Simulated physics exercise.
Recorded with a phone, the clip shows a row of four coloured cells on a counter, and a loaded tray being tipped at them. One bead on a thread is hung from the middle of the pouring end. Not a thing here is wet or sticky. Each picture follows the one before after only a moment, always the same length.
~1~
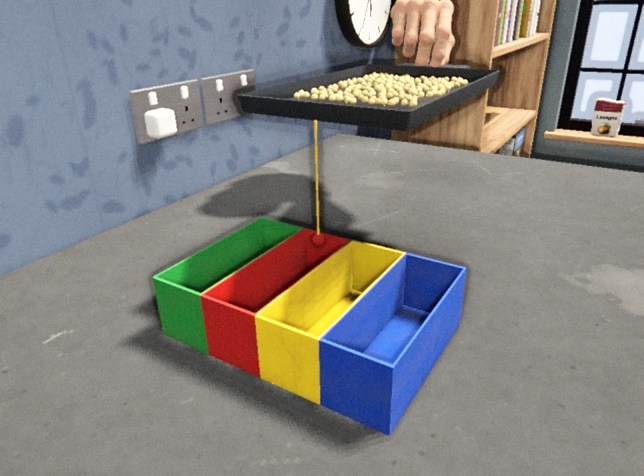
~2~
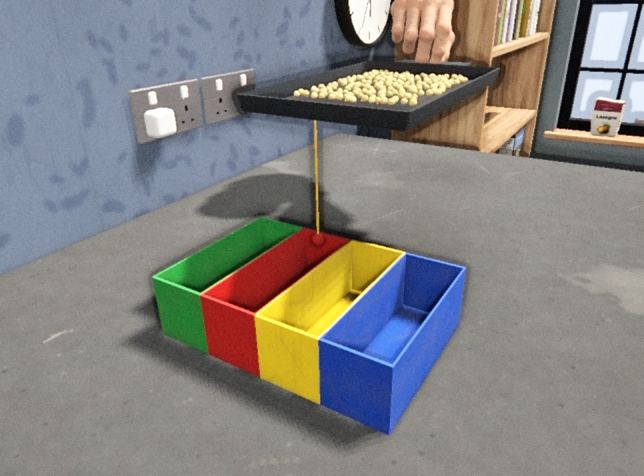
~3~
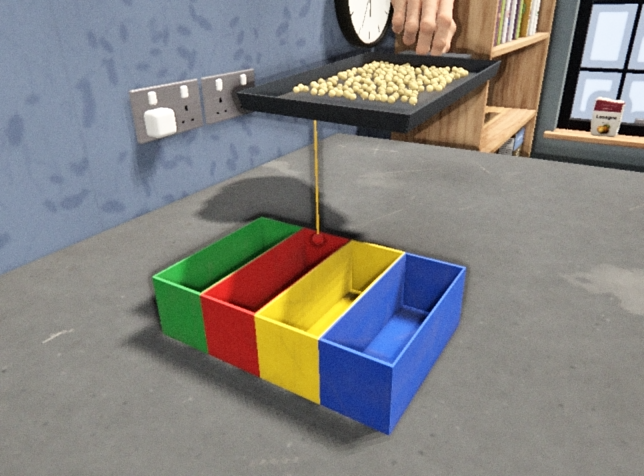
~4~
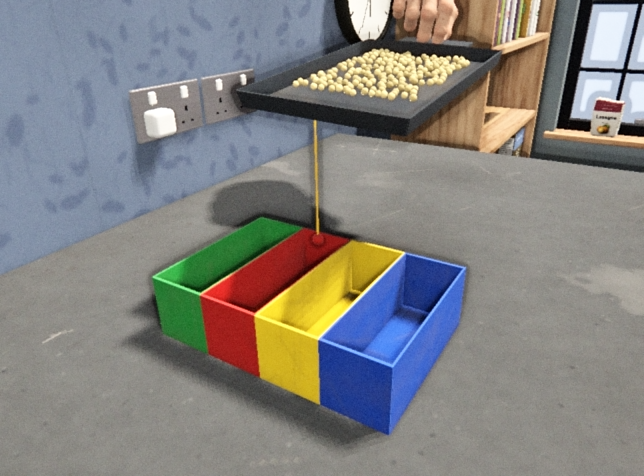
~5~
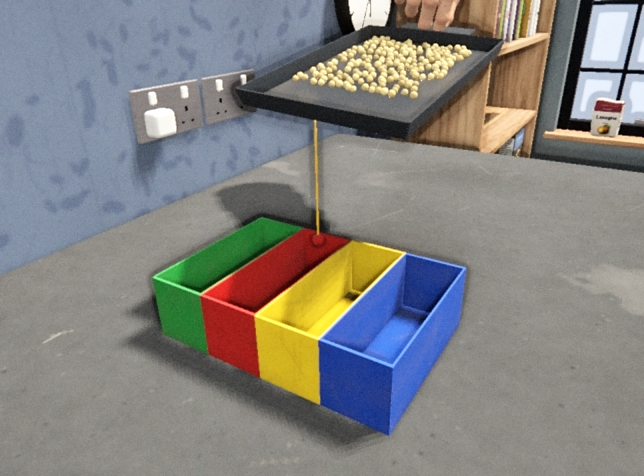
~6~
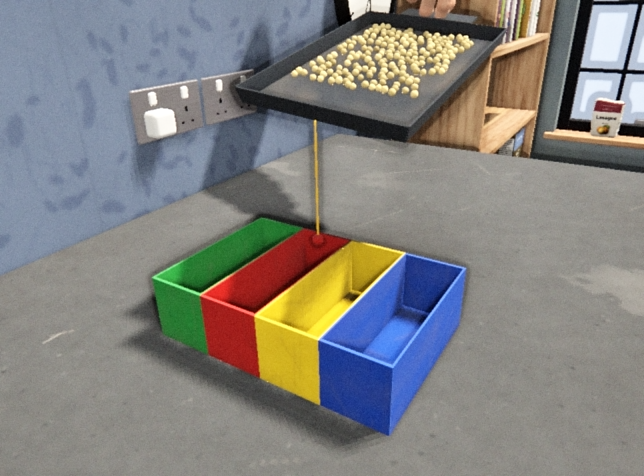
The clip shows a hand holding a dark tray of soya beans above a row of green, red, yellow and blue cells, with a bead hanging on a thread; the hand gradually tilts the tray, its right front corner dipping slightly.
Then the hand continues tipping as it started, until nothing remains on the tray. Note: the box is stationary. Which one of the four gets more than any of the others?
Most: Blue.
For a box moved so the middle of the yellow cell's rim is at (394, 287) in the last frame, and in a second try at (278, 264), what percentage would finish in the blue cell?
Roughly 0% on the first try and 10% on the second.
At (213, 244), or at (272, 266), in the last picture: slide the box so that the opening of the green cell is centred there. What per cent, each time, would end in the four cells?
Near 90 and 100 percent respectively.
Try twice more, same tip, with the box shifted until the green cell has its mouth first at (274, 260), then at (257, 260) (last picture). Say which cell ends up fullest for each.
The yellow one; the yellow one.
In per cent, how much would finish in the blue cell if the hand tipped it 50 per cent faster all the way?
Roughly 80 percent.
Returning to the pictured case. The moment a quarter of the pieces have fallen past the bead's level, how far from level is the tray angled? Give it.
Close to 65 degrees, I reckon.
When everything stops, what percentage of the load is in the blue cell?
Roughly 80 %.
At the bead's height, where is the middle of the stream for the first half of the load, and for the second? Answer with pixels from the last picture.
Around (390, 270) at first; around (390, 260) after that.
Shortly afterwards, tray tipped steeply; the bulk on the tray; a little in the blue cell; only a few in the yellow cell; a little falling or outside the box.
Next, tray tipped right over; near a third on the tray; near a third in the blue cell; a little in the yellow cell; near a quarter falling or outside the box.
Some moments later, tray tipped past a quarter turn; the bulk in the blue cell; near a quarter in the yellow cell; only a few falling or outside the box.
In the end, tray tipped past a quarter turn; the bulk in the blue cell; near a quarter in the yellow cell; none at all in the red cell; none at all in the green cell; only a few outside the box.
